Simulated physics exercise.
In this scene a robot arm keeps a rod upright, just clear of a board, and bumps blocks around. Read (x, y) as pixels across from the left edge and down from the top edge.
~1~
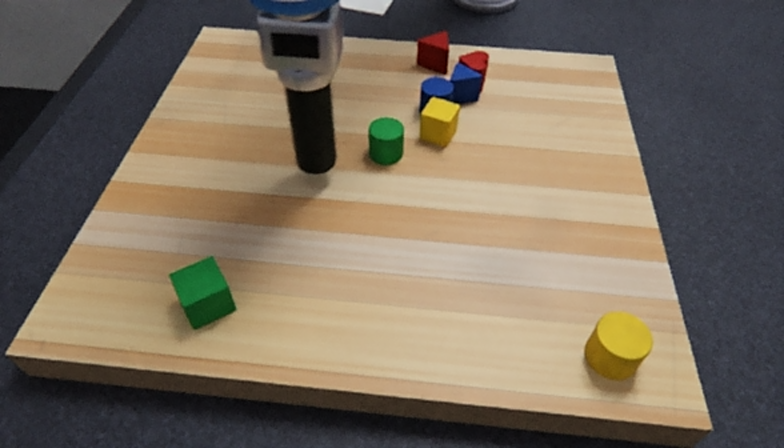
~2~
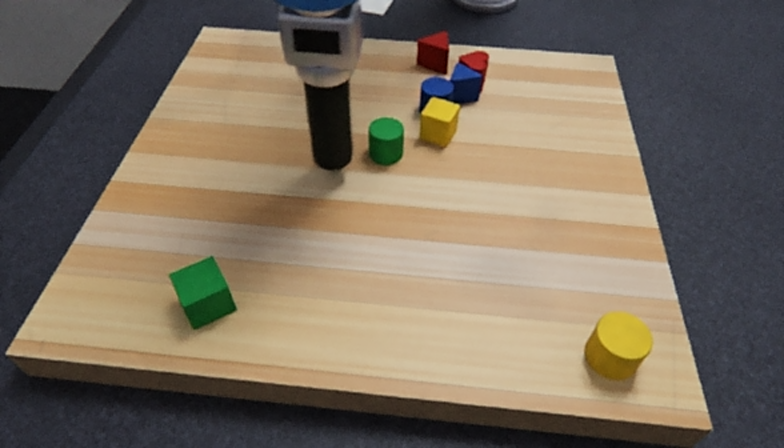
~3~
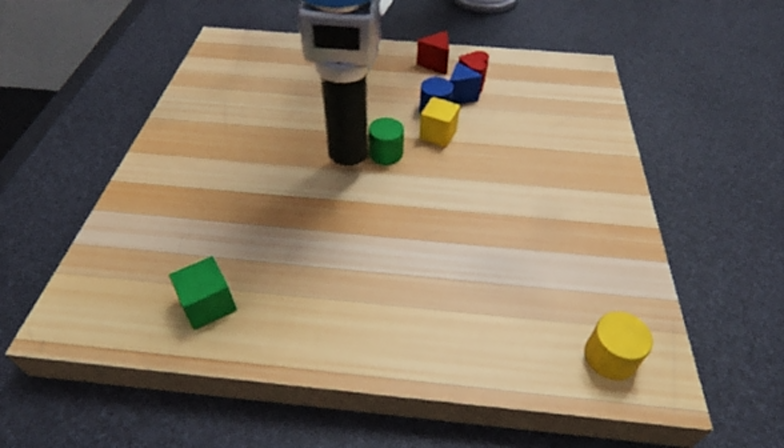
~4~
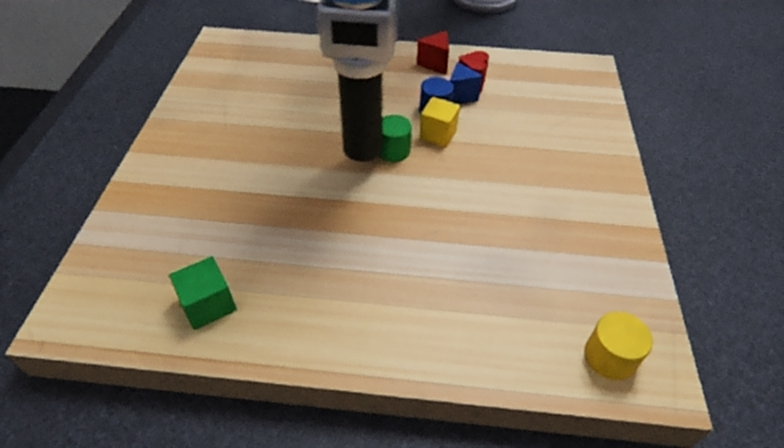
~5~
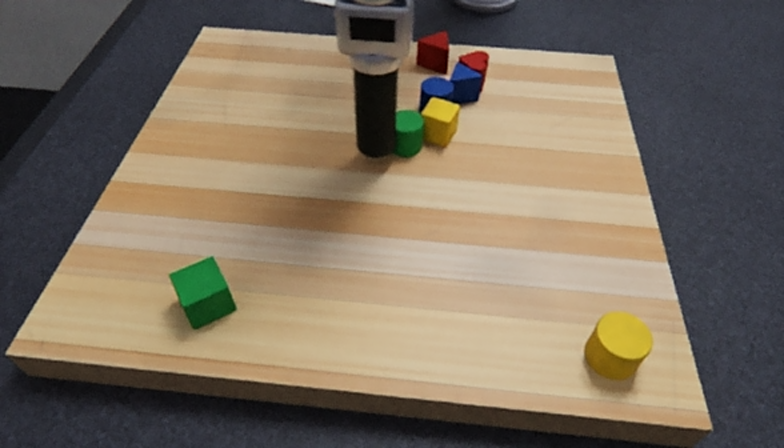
A black rod moved right across a wooden board scattered with colored blocks, reached the green round block, and pushed it to the right, up close to the yellow cube, while the other blocks stayed still.
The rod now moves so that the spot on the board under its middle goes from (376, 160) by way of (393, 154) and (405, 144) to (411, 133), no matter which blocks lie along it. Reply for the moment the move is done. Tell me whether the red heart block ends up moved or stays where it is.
Here the red heart block moves off its spot.
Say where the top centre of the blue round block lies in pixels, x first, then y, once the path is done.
Its top middle will sit at (443, 75).
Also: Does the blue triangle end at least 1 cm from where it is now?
I believe so.
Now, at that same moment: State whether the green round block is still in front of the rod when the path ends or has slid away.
Still leading.
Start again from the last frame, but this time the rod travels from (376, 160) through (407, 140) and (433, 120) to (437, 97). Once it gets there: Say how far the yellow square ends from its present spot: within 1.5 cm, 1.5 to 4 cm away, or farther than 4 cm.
Once the path ends, it will sit over 4 cm from where it is now.
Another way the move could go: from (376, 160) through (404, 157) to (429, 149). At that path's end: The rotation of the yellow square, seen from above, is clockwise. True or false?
That statement is accurate.
On the path given first. Halfway along, rod at (401, 134); green round block at (426, 108); blue round block at (438, 84); yellow square at (458, 103), turned 40° clockwise.
At the end, rod at (411, 118); green round block at (440, 95); blue round block at (443, 75); yellow square at (473, 99), turned 65° clockwise; blue triangle at (463, 64), turned 35° clockwise; red heart block at (483, 56), turned 15° clockwise.
